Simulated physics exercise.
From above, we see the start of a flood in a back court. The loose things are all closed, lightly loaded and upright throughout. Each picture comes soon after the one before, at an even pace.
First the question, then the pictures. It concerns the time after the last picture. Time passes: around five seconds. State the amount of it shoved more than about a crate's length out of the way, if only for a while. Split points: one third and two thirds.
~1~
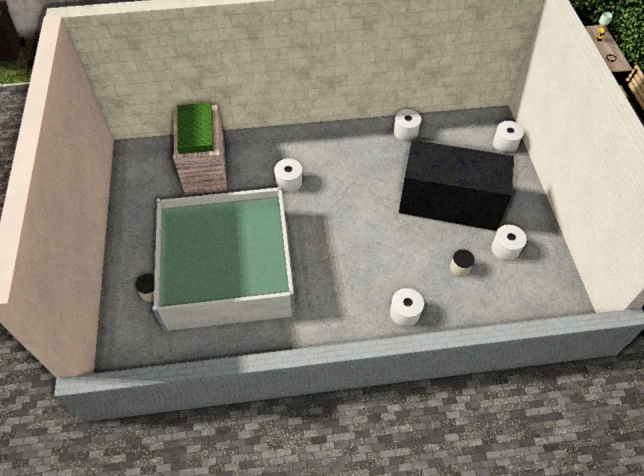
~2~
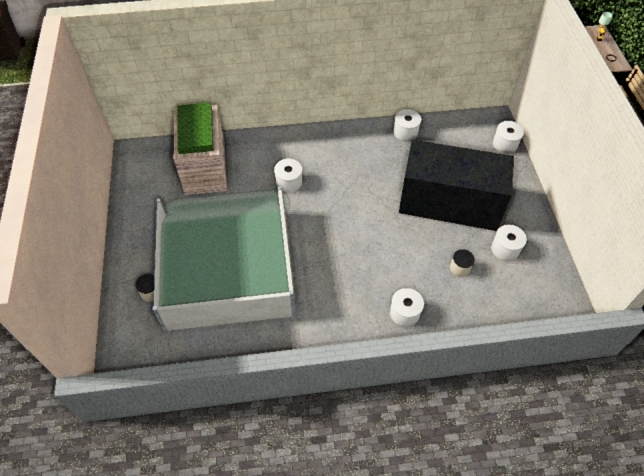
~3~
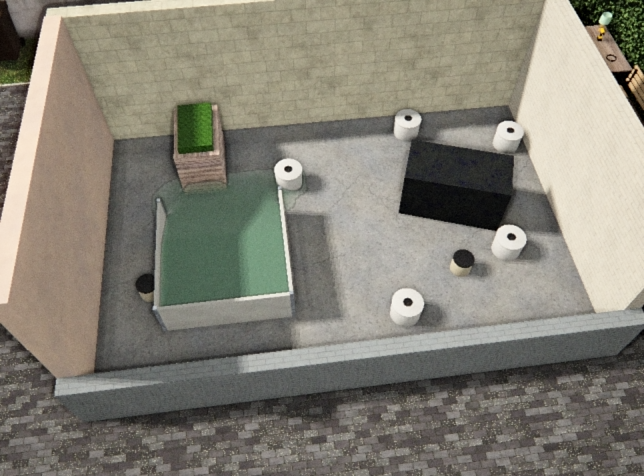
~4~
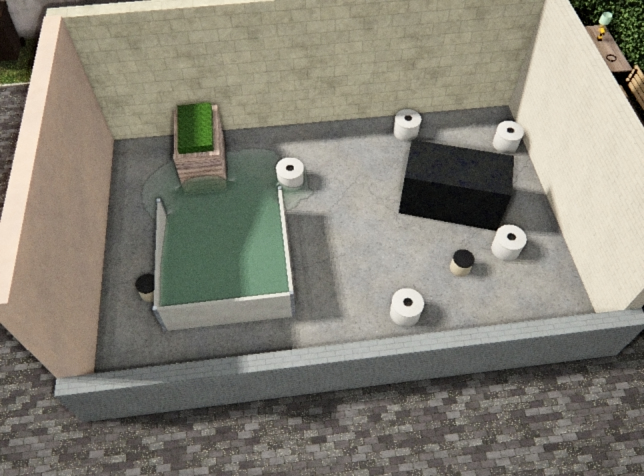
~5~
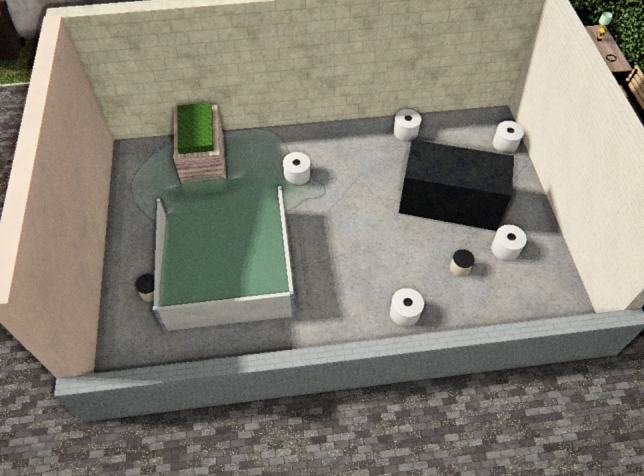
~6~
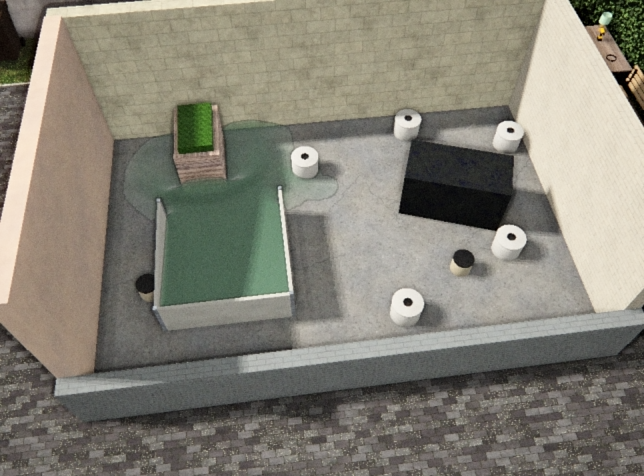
Band: Between the two split points.
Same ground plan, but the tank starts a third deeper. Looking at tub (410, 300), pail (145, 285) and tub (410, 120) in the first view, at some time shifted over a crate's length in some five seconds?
Per item, in order: Missed the mark; cleared the mark; cleared the mark.
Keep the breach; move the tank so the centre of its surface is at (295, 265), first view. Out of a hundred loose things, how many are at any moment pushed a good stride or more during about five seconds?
I'd put it at around 60 per cent.
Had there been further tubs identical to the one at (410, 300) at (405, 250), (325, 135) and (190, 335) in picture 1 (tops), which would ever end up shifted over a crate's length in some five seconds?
So, in order, the copies go nowhere much, a long way, nowhere much.
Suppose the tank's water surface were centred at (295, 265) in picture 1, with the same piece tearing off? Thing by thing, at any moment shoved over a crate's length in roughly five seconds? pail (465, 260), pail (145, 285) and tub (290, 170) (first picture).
The three, one by one: Short of that, past that mark and past that mark.
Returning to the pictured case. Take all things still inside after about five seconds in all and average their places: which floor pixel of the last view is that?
That averages to about (446, 239) on the floor.
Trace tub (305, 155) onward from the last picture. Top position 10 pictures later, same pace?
Near (405, 124).
A moment on, 1 of 7 are well off their spots; 0 afloat.
Next, 1 of 7 are well off their spots; 1 afloat.
Later, 3 of 7 are well off their spots; 3 afloat.
In the end, 4 of 7 are well off their spots, and 4 have been at some point; 3 afloat.
